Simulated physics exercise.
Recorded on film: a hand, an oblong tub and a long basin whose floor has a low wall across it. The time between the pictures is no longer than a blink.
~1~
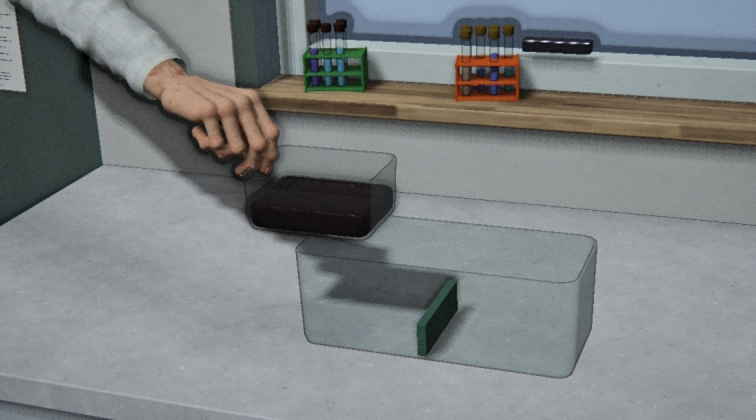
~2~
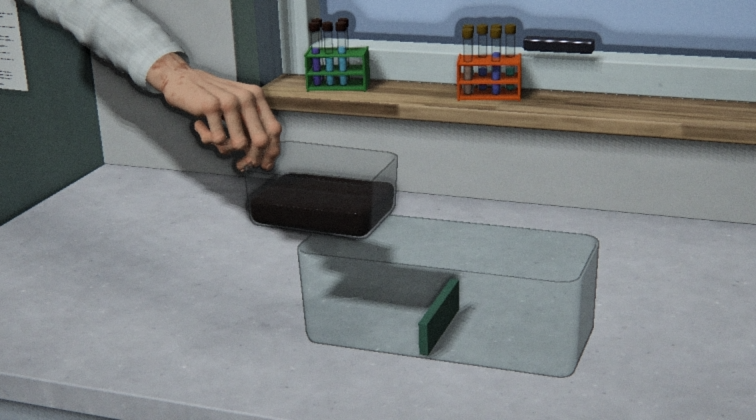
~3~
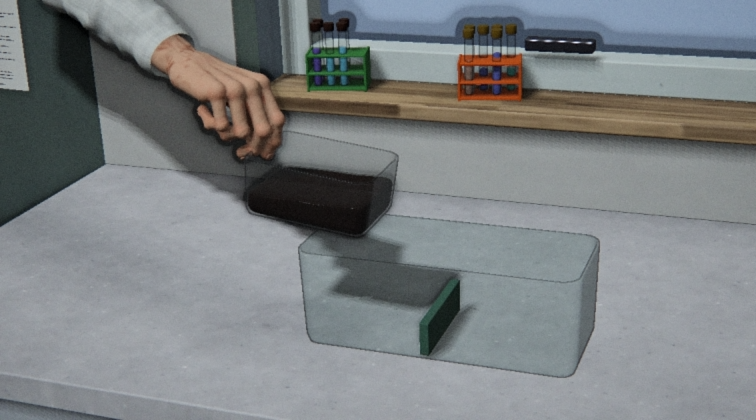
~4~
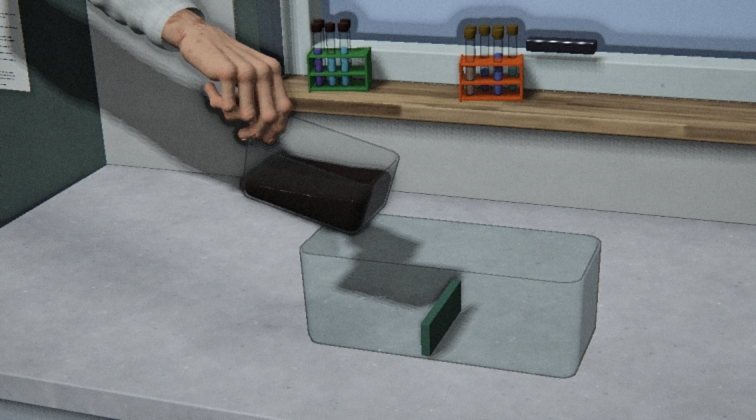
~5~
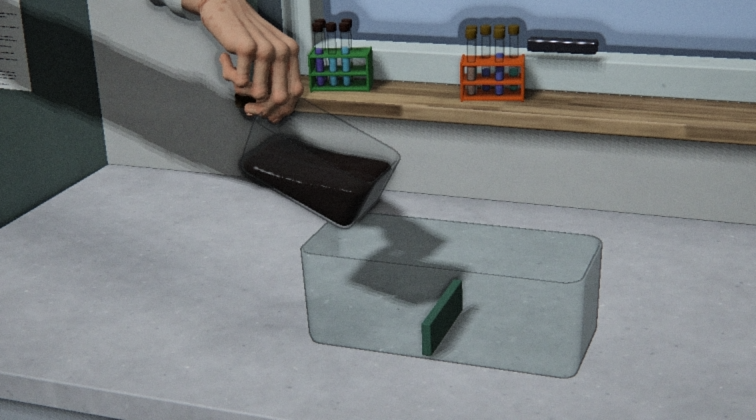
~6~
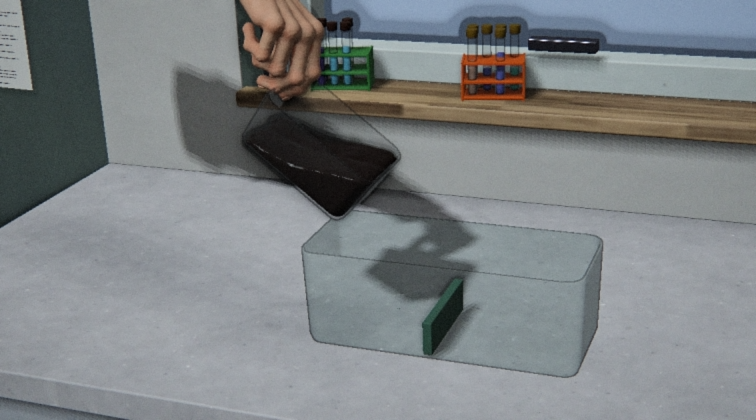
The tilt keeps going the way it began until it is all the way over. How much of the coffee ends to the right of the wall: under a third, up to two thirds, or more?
Larger than two thirds.
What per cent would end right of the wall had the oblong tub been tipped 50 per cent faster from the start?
Roughly 75 %.
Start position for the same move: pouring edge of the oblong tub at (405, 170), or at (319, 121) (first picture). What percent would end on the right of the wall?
It works out to around 85 % and then around 10 %.
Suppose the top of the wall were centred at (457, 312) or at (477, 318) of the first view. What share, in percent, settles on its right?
Record: Case 1 near 55 %, case 2 near 30 %.
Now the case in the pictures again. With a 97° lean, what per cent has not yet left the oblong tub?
Near 25 percent is still in there.
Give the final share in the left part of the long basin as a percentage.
Around 15 %.
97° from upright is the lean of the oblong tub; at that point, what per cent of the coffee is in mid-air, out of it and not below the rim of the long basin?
Around 55 percent.
A moment on, the oblong tub is tipped on its side and 24 per cent is still to pour, 3 is left of the wall and 21 right of it.
Next, the oblong tub is tipped right over and 3 per cent is still to pour, 9 is left of the wall and 77 right of it.
Then the oblong tub is tipped right over and 0 per cent is still to pour, 14 is left of the wall and 84 right of it.
Later the oblong tub is tipped right over and 0 per cent is still to pour, 14 is left of the wall and 84 right of it.
In the end 14 per cent lies left of the wall, 84 right of it and 2 outside.
